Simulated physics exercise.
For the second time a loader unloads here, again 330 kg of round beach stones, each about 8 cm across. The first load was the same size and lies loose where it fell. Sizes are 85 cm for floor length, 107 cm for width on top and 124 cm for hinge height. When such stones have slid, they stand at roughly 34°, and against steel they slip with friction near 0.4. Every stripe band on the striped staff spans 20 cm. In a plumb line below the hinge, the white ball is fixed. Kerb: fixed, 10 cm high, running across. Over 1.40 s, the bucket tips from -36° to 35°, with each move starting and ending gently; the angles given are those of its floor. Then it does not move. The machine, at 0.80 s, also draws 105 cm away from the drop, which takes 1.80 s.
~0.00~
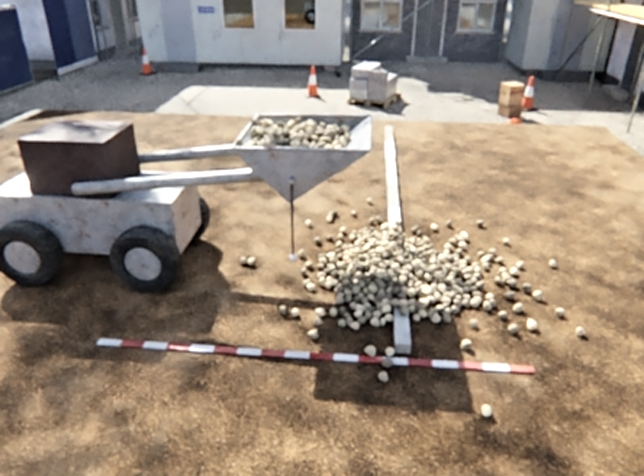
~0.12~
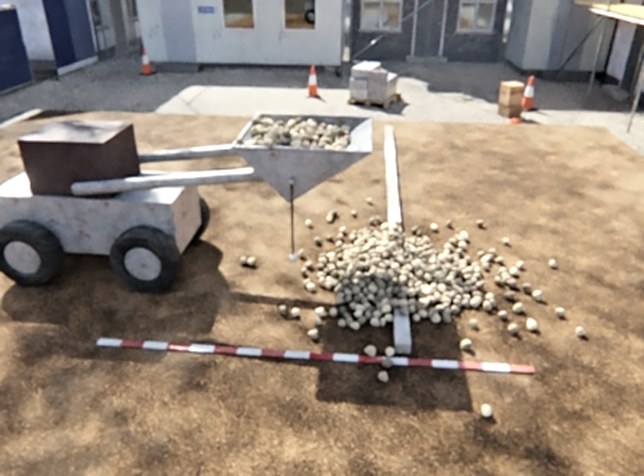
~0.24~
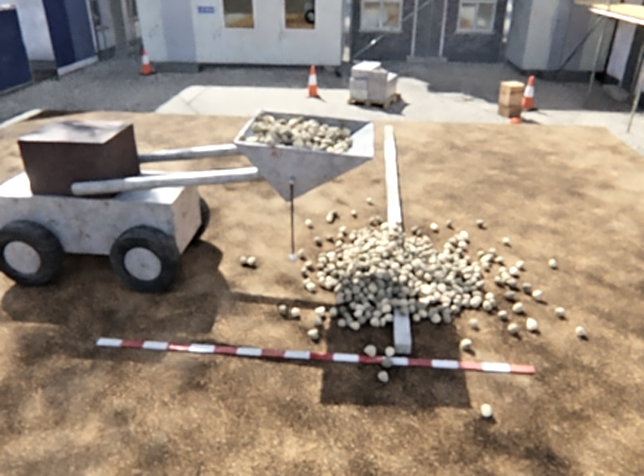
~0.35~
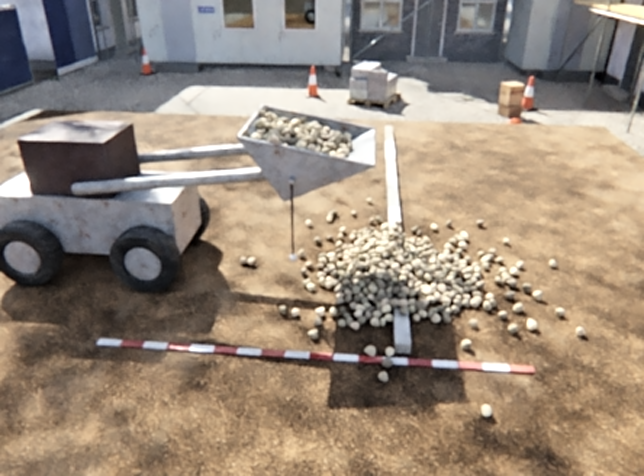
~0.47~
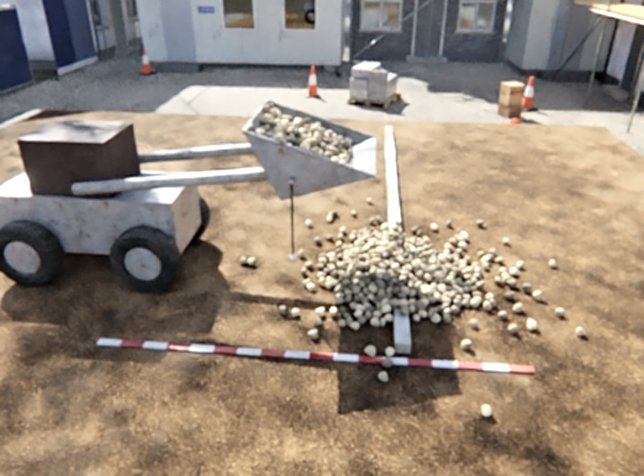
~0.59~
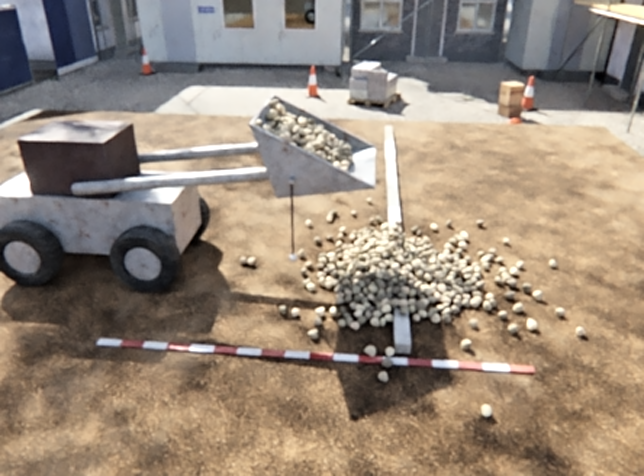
A small wheeled loader slowly tilting its raised bucket of pale round stones down toward the right, beside a loose stone heap.
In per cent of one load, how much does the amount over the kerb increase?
About 3 per cent.
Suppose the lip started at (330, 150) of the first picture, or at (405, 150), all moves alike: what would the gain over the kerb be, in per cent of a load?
Near 0 in a hundred first, near 30 in a hundred second.
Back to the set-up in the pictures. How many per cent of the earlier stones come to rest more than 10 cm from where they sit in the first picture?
5 %.
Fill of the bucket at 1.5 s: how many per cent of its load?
It holds some 25 per cent.
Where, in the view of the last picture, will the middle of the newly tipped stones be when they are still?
Their centre ends up near (345, 264).
After 1.0 s the floor is at 24°; in per cent of one load, 98 in the bucket, 62 on this side of the kerb, 40 over the kerb; the foremost stones are at (553, 287).
After 1.5 s the floor is at 35°; in per cent of one load, 26 in the bucket, 133 on this side of the kerb, 40 over the kerb; the foremost stones are at (553, 287).
After 3.0 s the floor is at 35°; in per cent of one load, 0 in the bucket, 157 on this side of the kerb, 43 over the kerb; the foremost stones are at (553, 287).
After 5.7 s the floor is at 35°; in per cent of one load, 0 in the bucket, 157 on this side of the kerb, 43 over the kerb; the foremost stones are at (553, 287). Net gain over the kerb, 3.
